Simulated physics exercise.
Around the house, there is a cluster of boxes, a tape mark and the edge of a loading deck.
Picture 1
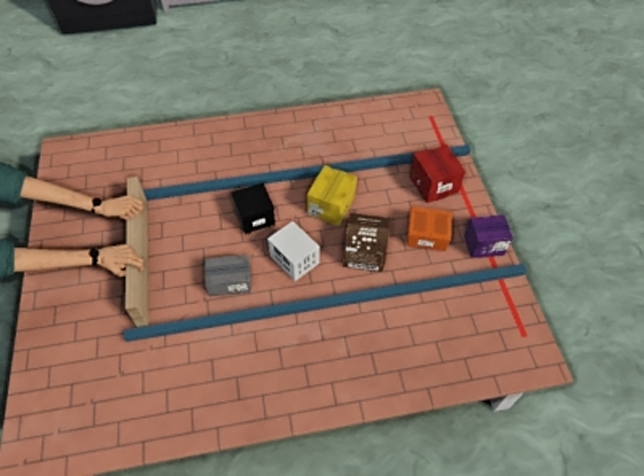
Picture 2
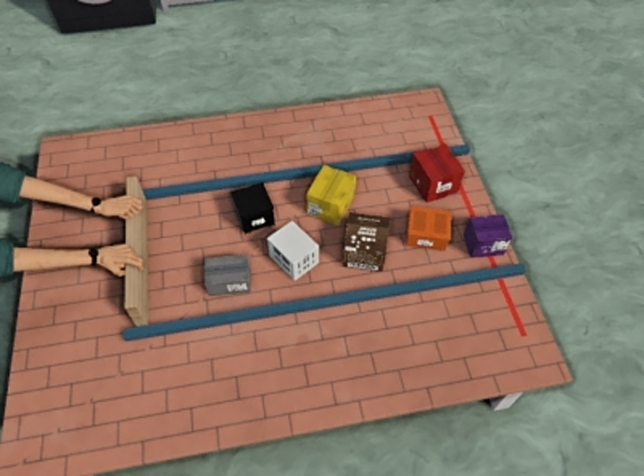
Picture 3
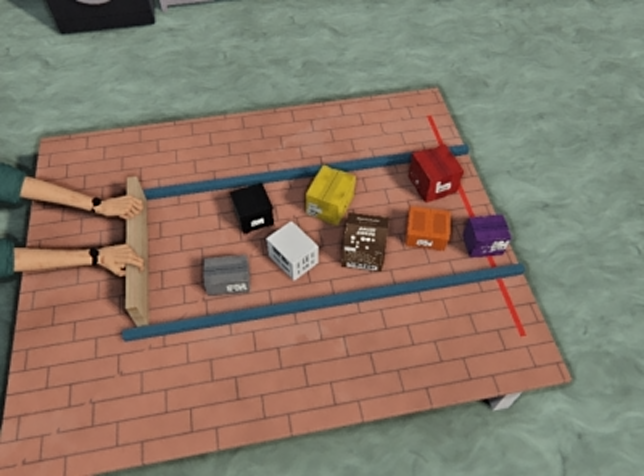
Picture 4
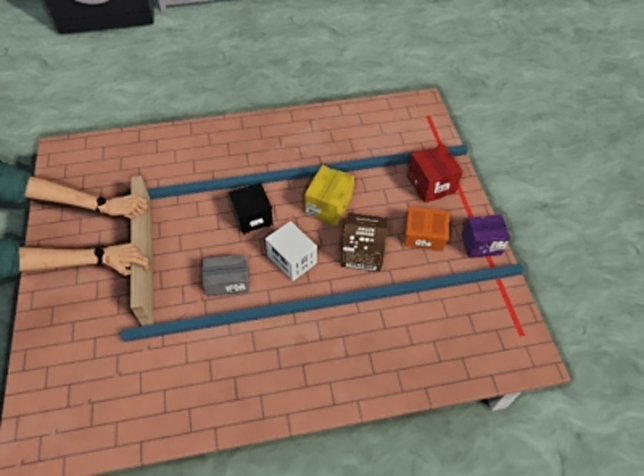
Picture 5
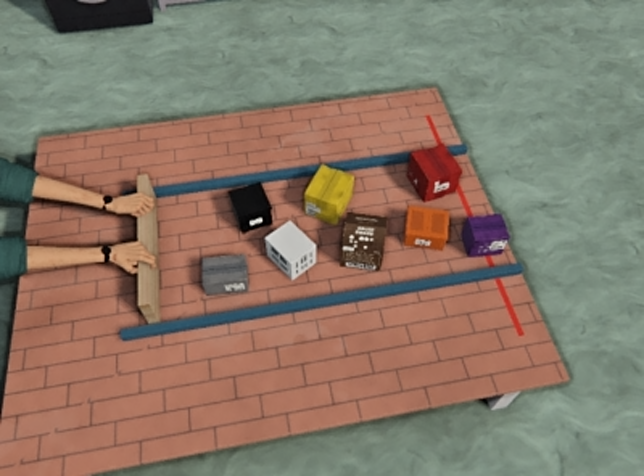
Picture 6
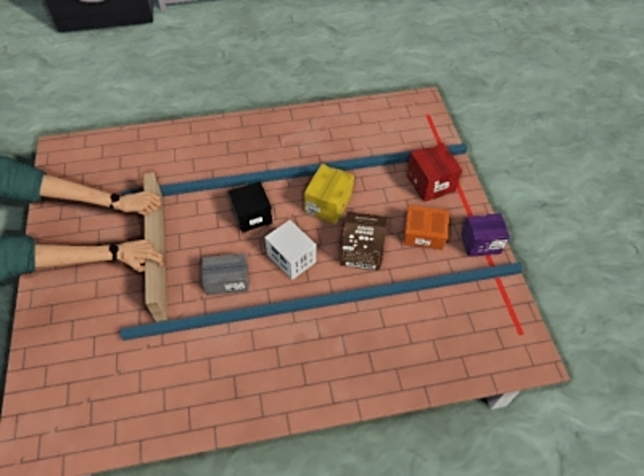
The video shows several coloured boxes between two blue strips on a brick-patterned surface, near a red line. Two hands hold a plank at the left and slide it slightly right, while the boxes stay in place.
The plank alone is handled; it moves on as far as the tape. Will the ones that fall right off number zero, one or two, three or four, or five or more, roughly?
They will number five or more.
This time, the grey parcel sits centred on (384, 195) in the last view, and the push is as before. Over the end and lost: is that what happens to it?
It goes off the edge.
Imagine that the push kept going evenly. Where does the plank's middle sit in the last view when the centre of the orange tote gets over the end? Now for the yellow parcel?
Estimated middle: (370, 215), and (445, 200) for the other.
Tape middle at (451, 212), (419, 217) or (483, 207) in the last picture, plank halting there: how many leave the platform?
In that order 6, 4 and 8.
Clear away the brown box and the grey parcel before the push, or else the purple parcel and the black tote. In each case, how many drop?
Result, first then second: 4, 4.
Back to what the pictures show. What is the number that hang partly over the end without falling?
It totals 2.
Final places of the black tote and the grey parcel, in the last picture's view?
The black tote finishes at (477, 177); the grey parcel finishes at (502, 229).
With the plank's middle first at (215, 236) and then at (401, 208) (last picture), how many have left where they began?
Counts: 1 / 8.
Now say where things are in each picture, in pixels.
The first frame shows purple parcel (488, 237); red parcel (436, 174); orange tote (429, 229); plank (138, 249); tape (471, 211).
The second frame shows red parcel (436, 173); grey parcel (228, 275).
The third frame shows orange tote (428, 229); black tote (253, 209).
The fourth frame shows purple parcel (485, 236); yellow parcel (330, 195).
The fifth frame shows red parcel (434, 173); white crate (291, 251).
The sixth frame shows purple parcel (484, 235); red parcel (433, 172); orange tote (426, 228); plank (155, 245); tape (468, 210).
Soon after, none off yet; purple parcel at rest near (484, 235); red parcel at rest near (433, 172); orange tote at rest near (426, 228).
Then, none off yet; purple parcel moved about its own width near (509, 235); red parcel at rest near (433, 172); orange tote moved about its own width near (467, 216).
Further on, two off so far; purple parcel on the ground near (564, 283); red parcel moved about its own width near (485, 166); orange tote on the ground near (508, 235).
By the end, the number that fall off is five or more; fallen, white crate, yellow parcel, brown box, orange tote, red parcel and purple parcel.
